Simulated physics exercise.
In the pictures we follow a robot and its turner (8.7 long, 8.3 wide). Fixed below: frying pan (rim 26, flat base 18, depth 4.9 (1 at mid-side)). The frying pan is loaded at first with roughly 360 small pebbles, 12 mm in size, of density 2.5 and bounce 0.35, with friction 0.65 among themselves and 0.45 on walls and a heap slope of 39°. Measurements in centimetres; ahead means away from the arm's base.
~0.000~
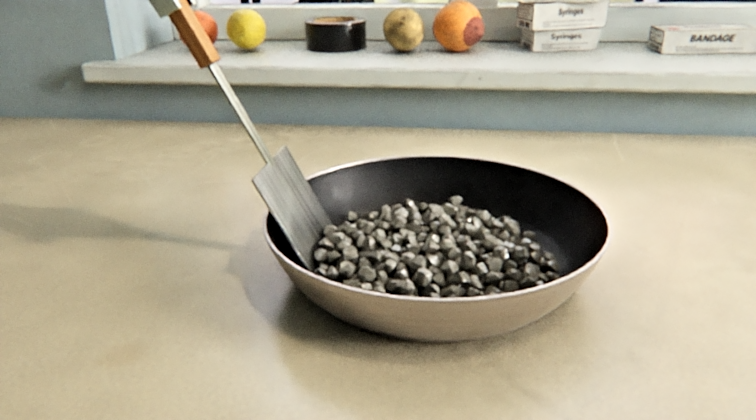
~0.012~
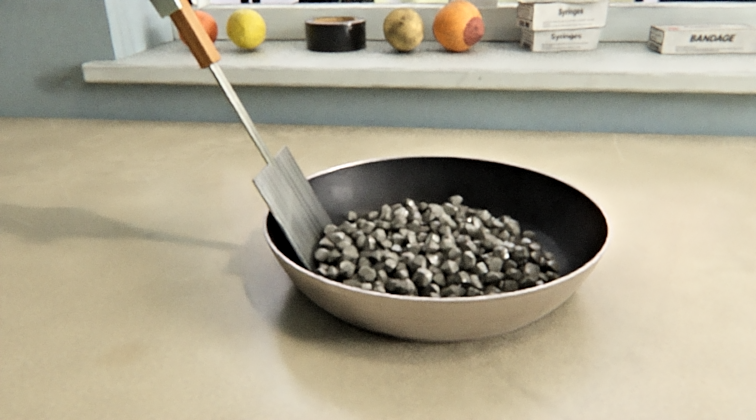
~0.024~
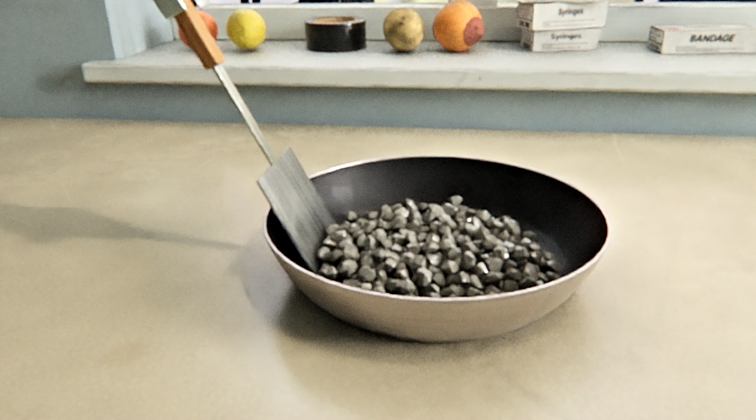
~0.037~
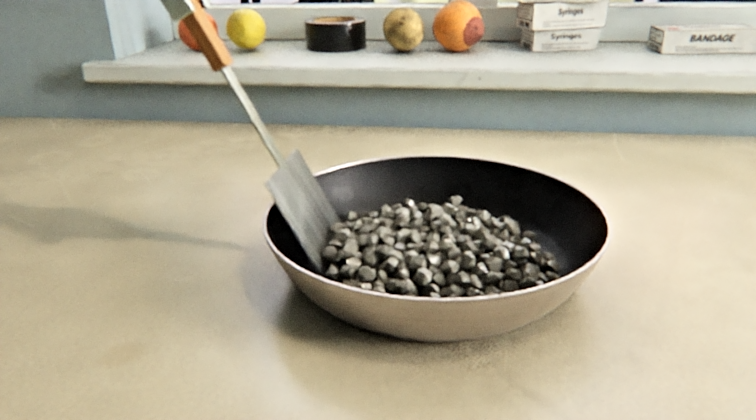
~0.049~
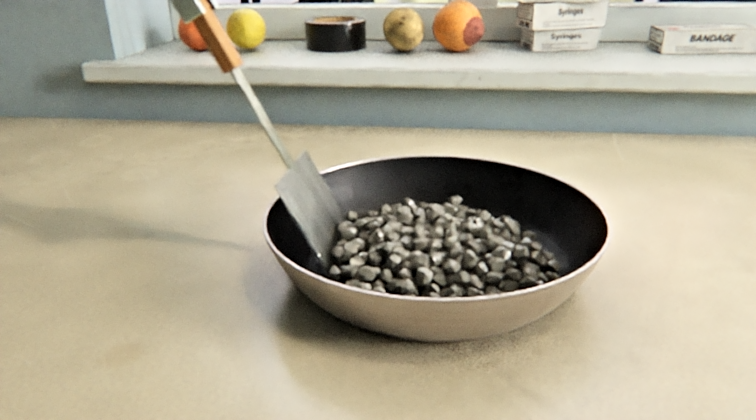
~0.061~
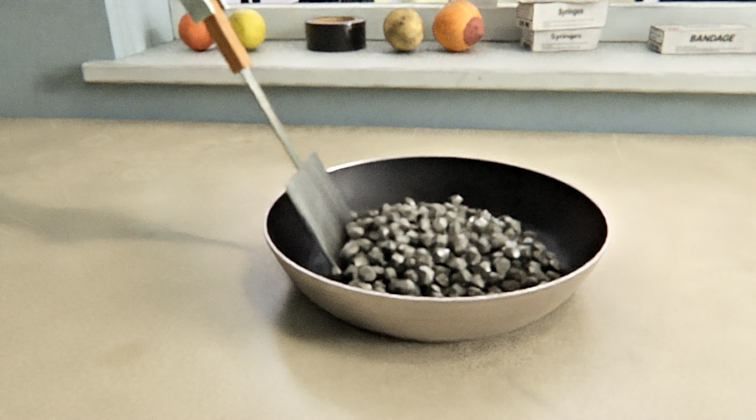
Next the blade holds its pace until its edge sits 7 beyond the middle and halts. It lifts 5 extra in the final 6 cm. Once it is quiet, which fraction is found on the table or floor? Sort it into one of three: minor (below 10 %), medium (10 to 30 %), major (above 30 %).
Minor, below 10 %.
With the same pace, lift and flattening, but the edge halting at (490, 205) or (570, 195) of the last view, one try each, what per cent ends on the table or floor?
0 % and 20 %.
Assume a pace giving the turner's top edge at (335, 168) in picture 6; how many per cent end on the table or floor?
I'd say around 15 per cent.
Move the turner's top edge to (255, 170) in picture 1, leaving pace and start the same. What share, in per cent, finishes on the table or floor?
Some 0 per cent.
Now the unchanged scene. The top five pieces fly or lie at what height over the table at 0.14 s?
Roughly 4 cm above the table.
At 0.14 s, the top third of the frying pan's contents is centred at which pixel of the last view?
Roughly at pixel (491, 240).
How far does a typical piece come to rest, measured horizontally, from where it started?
5 cm.
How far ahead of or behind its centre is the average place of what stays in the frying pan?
Ahead, by about 5.5 cm.
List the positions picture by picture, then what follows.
In the first frame, the turner top edge at (269, 161), sloping 63°; upper third of the load around (433, 243), from x 320 to 555, top at y 200; 359 in the frying pan.
In the second frame, the turner top edge at (270, 161), sloping 63°; upper third of the load around (433, 243), from x 320 to 555, top at y 200.
In the third frame, the turner top edge at (274, 162), sloping 63°; upper third of the load around (431, 243), from x 320 to 555, top at y 200.
In the fourth frame, the turner top edge at (282, 165), sloping 63°; upper third of the load around (429, 242), from x 320 to 555, top at y 200.
In the fifth frame, the turner top edge at (291, 166), sloping 63°; upper third of the load around (423, 242), from x 320 to 555, top at y 200.
In the sixth frame, the turner top edge at (300, 167), sloping 63°; upper third of the load around (429, 241), from x 320 to 555, top at y 200; 359 in the frying pan.
After 0.14 s, sloping 63°, highest piece 4 above the table; 359 in the frying pan.
After 0.22 s, sloping 63°, highest piece 6 above the table; 359 in the frying pan.
After 0.46 s, sloping 63°, highest piece 6 above the table; 350 in the frying pan, 9 on the table or floor.
After 1.51 s, sloping 63°, highest piece 6 above the table; 349 in the frying pan, 10 on the table or floor.
In the end, 349 in the frying pan, 10 on the table or floor. That is 3 % on the table or floor.
